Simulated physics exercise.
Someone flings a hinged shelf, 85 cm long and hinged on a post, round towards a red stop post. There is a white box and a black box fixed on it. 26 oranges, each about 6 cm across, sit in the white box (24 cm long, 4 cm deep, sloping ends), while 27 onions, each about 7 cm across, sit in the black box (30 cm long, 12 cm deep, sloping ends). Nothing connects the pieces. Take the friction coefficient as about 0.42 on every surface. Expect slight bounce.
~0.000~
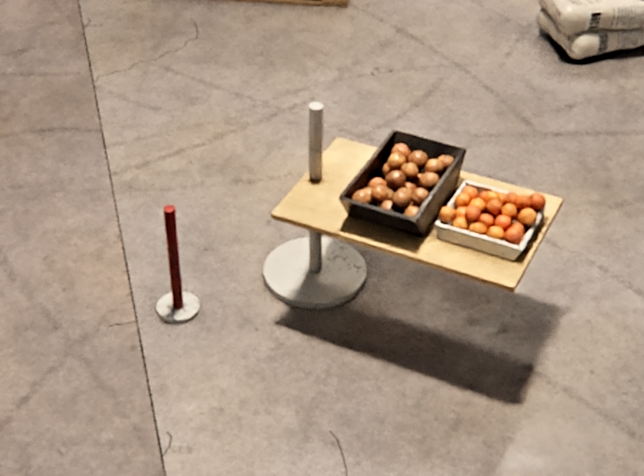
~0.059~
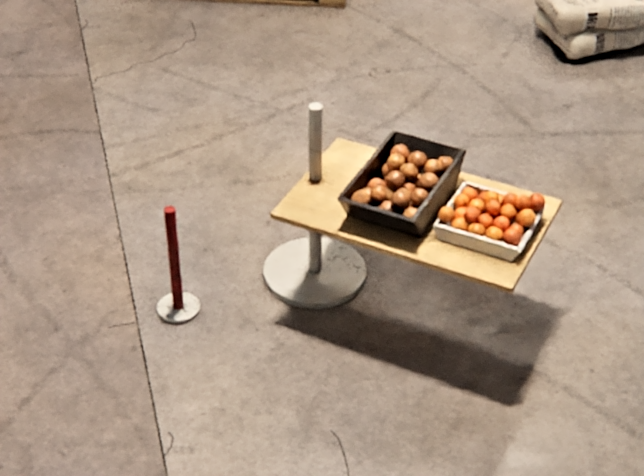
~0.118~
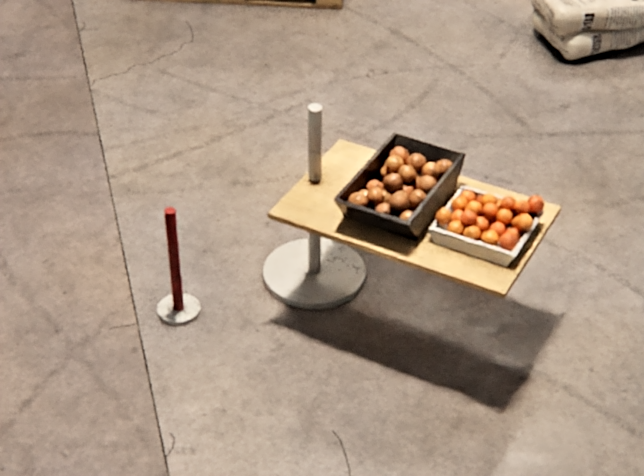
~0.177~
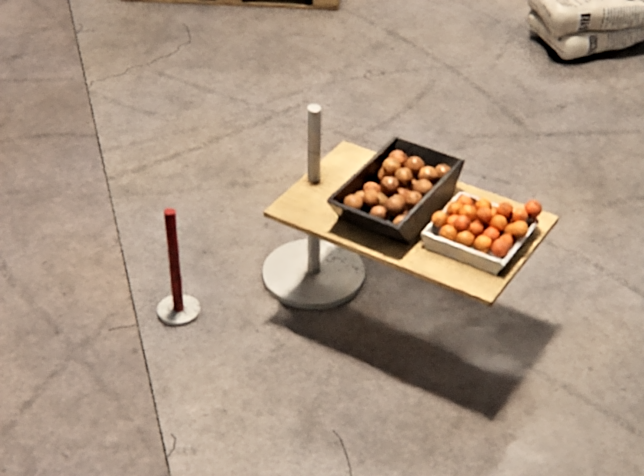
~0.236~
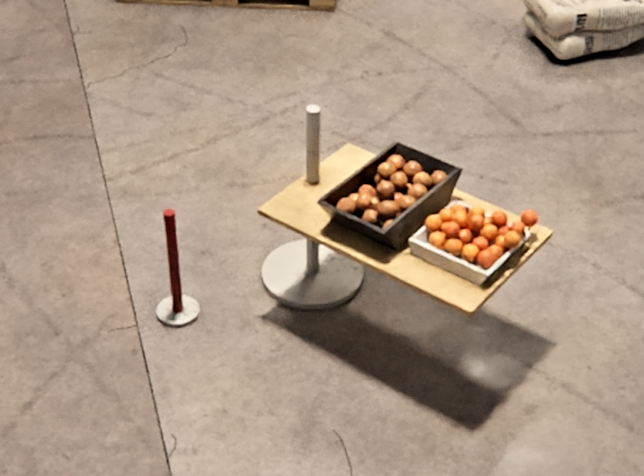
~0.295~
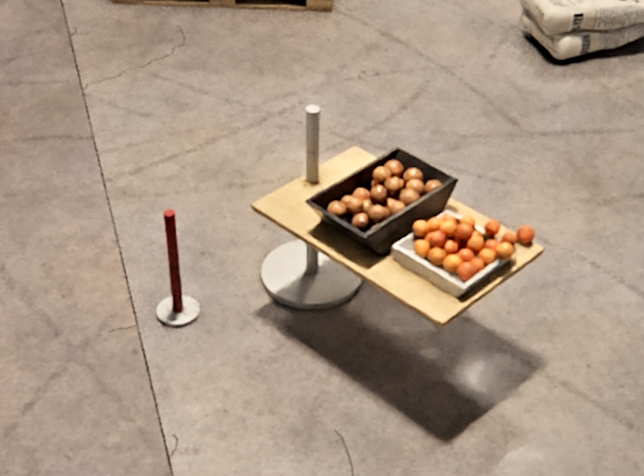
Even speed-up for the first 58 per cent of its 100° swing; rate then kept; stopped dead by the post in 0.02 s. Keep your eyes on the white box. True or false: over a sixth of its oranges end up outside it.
True.
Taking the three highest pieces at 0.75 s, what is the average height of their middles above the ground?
Their middles average near 62 cm high.
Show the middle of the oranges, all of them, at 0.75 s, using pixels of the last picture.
Their middle is around (191, 271).
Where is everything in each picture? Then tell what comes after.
In the first picture (places track the rim corner closest to us here), white box (519, 248); black box (415, 218); 0° round; all still inside.
The second picture shows white box (518, 249); black box (414, 218); 1° round.
The third picture shows white box (512, 254); black box (409, 221); 3° round.
The fourth picture shows white box (502, 262); black box (399, 225); 7° round; 1 out, the lowest orange at (533, 209).
The fifth picture shows white box (485, 273); black box (385, 230); 13° round; 1 out, the lowest orange at (529, 219).
The sixth picture shows white box (462, 285); black box (366, 234); 21° round; 1 out, the lowest orange at (525, 234).
After 0.67 s, it reaches the stop.
After 0.75 s, the white box is down by 10 of 26 and the black box has all 27.
After 0.87 s, the white box is down by 12 of 26 and the black box is down by 1 of 27.
After 1.09 s, the white box is down by 13 of 26 and the black box is down by 1 of 27.
When it is over (at 1.52 s), the white box is down by 13 of 26 and the black box is down by 1 of 27. Asked share, 13 of 26, 50 per cent.
